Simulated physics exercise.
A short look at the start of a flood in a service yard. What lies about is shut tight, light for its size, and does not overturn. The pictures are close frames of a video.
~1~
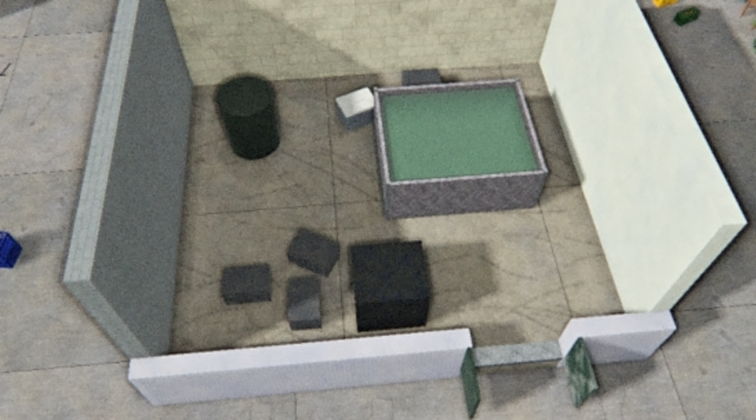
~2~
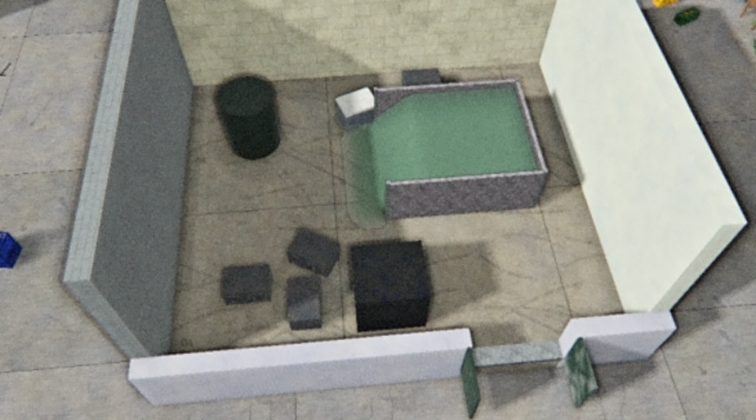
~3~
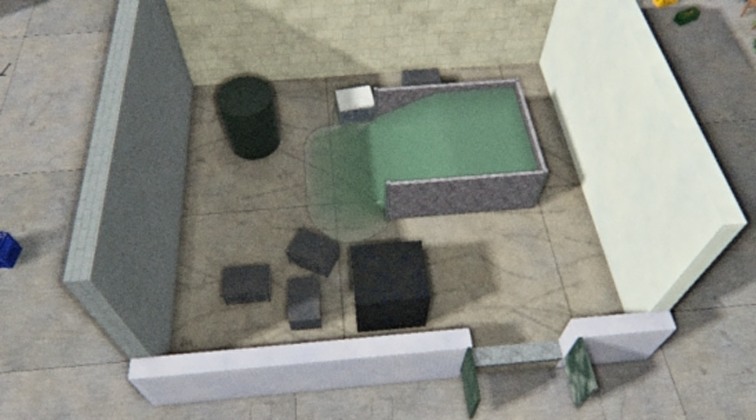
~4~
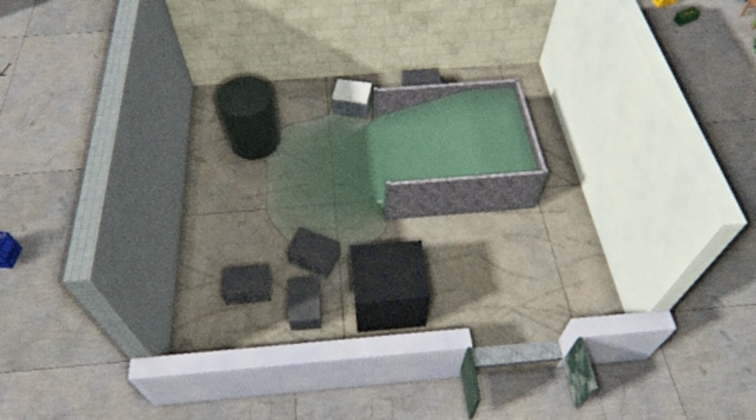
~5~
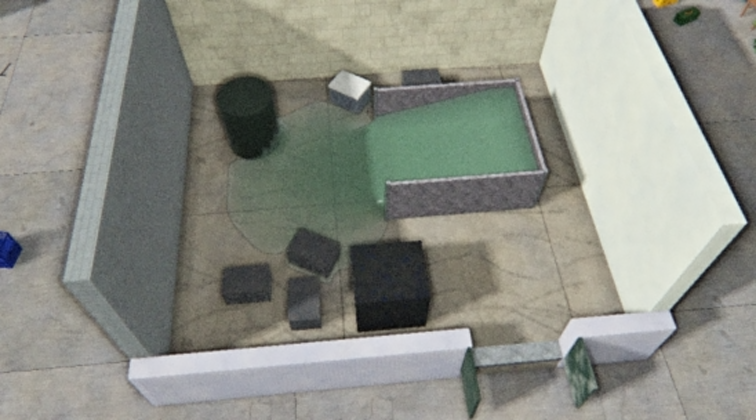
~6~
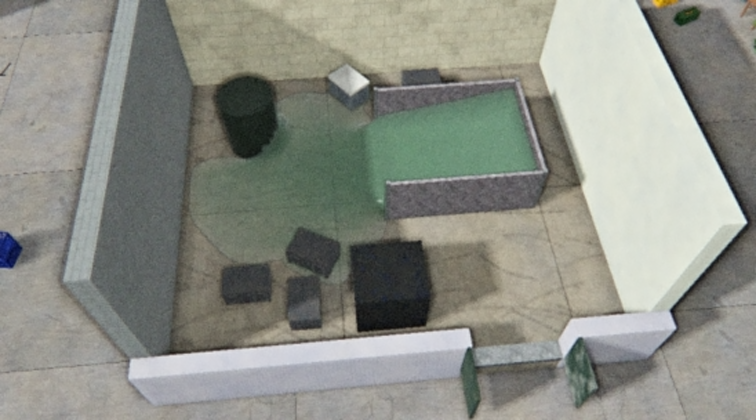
The footage shows green water pouring from the open left side of a rectangular tank in a walled yard, spreading left across the floor to a dark cylinder, while a small pale box turns and shifts slightly toward the back wall.
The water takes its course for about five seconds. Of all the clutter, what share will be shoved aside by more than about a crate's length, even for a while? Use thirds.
That comes to at least two thirds.
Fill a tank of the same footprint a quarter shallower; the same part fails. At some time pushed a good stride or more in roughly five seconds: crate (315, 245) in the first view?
Answer: Short of that.
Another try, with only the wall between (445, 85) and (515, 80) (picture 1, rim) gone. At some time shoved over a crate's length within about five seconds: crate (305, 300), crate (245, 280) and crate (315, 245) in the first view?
In turn: Short of that, no, short of that.
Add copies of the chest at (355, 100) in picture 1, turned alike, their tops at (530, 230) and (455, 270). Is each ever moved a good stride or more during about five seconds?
One after the other: Never so far, no.
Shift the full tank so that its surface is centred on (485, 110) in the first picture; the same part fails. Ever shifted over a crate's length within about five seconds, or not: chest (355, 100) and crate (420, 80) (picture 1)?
As listed: Pushed that far, not that far.
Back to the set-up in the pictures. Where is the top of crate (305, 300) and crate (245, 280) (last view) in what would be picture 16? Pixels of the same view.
Around (302, 328) and (241, 308).
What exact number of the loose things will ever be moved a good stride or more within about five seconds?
I count 5.
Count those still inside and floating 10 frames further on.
The number is 0.
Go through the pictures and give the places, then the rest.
A chest at (357, 101), on the bottom; a crate at (313, 247) rests on the ground; 0 of 5 have shifted, in the first frame.
A chest at (357, 101), on the bottom; a crate at (313, 247) rests on the ground; 0 of 5 have shifted, in the second frame.
A chest at (355, 97) rests on the ground, close to its start; a crate at (313, 247) rests on the ground; 1 of 5 have shifted, in the third frame.
A chest at (352, 90) rests on the ground, close to its start; a crate at (313, 247), on the bottom; 1 of 5 have shifted, in the fourth frame.
A chest at (350, 84), on the bottom, a stride from its start; a crate at (313, 247), on the bottom; 1 of 5 have shifted, in the fifth frame.
A chest at (349, 79) rests on the ground, a stride from its start; a crate at (313, 247) rests on the ground; 1 of 5 have shifted, in the sixth frame.
A moment on, 1 of 5 are well off their spots; 0 afloat.
Next, 2 of 5 are well off their spots; 0 afloat.
Later, 2 of 5 are well off their spots; 4 afloat.
In the end, 5 of 5 are well off their spots, and 5 have been at some point; 4 afloat.
